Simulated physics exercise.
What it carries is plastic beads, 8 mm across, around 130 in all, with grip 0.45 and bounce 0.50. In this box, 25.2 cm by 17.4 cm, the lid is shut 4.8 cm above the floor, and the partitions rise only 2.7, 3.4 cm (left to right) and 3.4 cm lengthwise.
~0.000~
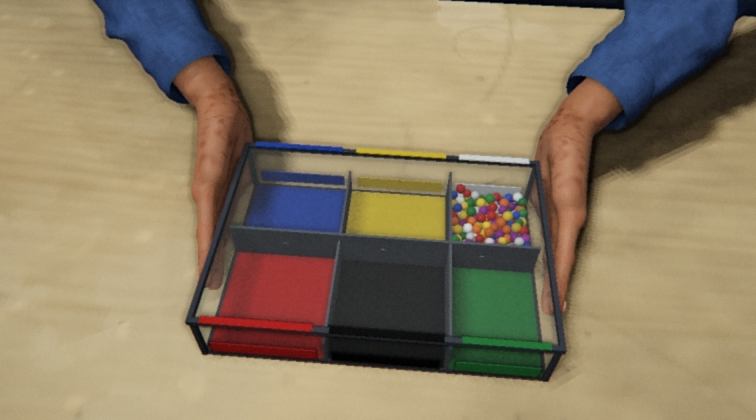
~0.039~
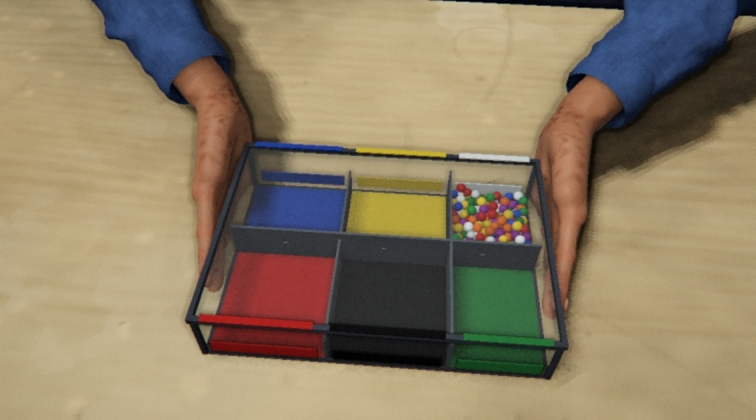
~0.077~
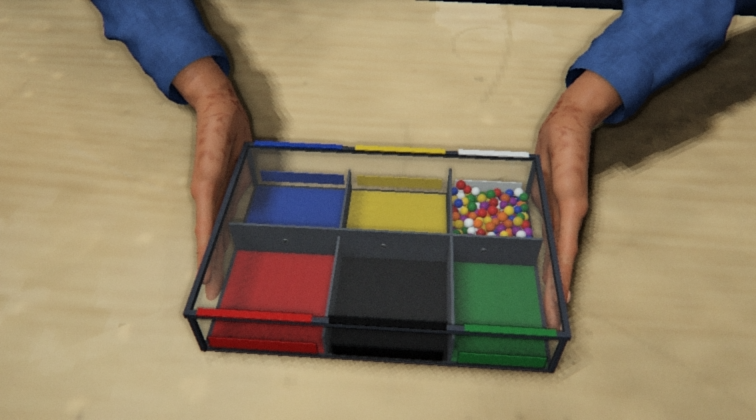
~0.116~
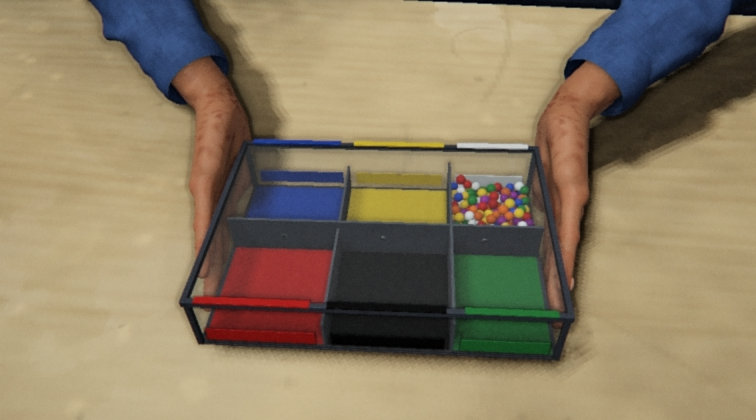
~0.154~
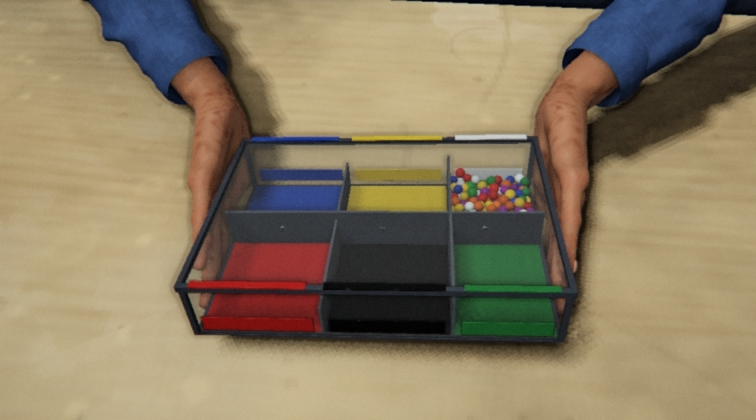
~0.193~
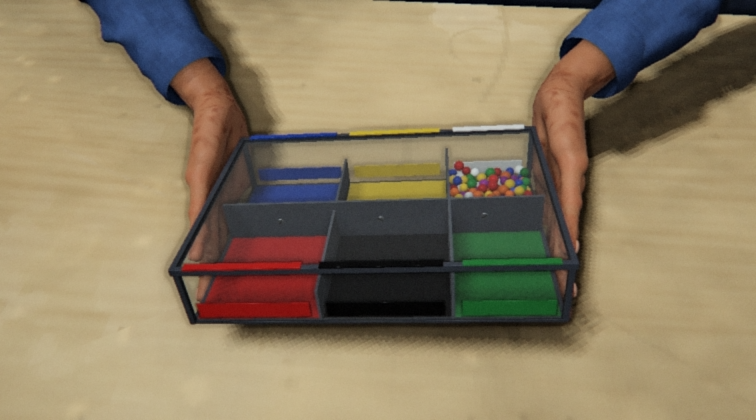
Two hands gradually tilt a clear divided box of colorful beads on a table.
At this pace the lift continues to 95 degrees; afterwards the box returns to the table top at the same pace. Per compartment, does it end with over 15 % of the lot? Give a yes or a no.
Red - no; blue - no; green - no; yellow - no; white - yes; black - no.
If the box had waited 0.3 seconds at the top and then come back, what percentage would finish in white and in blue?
That would leave white with 90 percent and blue with 10 percent.
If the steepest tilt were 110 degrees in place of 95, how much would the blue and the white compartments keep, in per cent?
In per cent, blue 5 and white 90.
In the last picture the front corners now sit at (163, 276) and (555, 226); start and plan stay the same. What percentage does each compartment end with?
Each compartment ends with, in per cent, red 0, blue 10, green 0, yellow 5, white 85 and black 0.
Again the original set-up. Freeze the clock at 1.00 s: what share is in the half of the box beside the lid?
Around 50 in a hundred, give or take.
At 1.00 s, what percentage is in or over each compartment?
Shares - red: 0, blue: 0, green: 0, yellow: 5, white: 95, black: 0.
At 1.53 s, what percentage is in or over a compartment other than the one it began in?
10 %.
After 1.00 s, tilt 95 degrees; yellow 5 %, white 95 %.
After 1.53 s, tilt 42 degrees; blue 5 %, yellow 5 %, white 90 %.
After 2.13 s, tilt 0 degrees; blue 5 %, yellow 5 %, white 90 %.
In the end, at 2.6 s, red 0 %, blue 5 %, green 0 %, yellow 5 %, white 90 %, black 0 %.
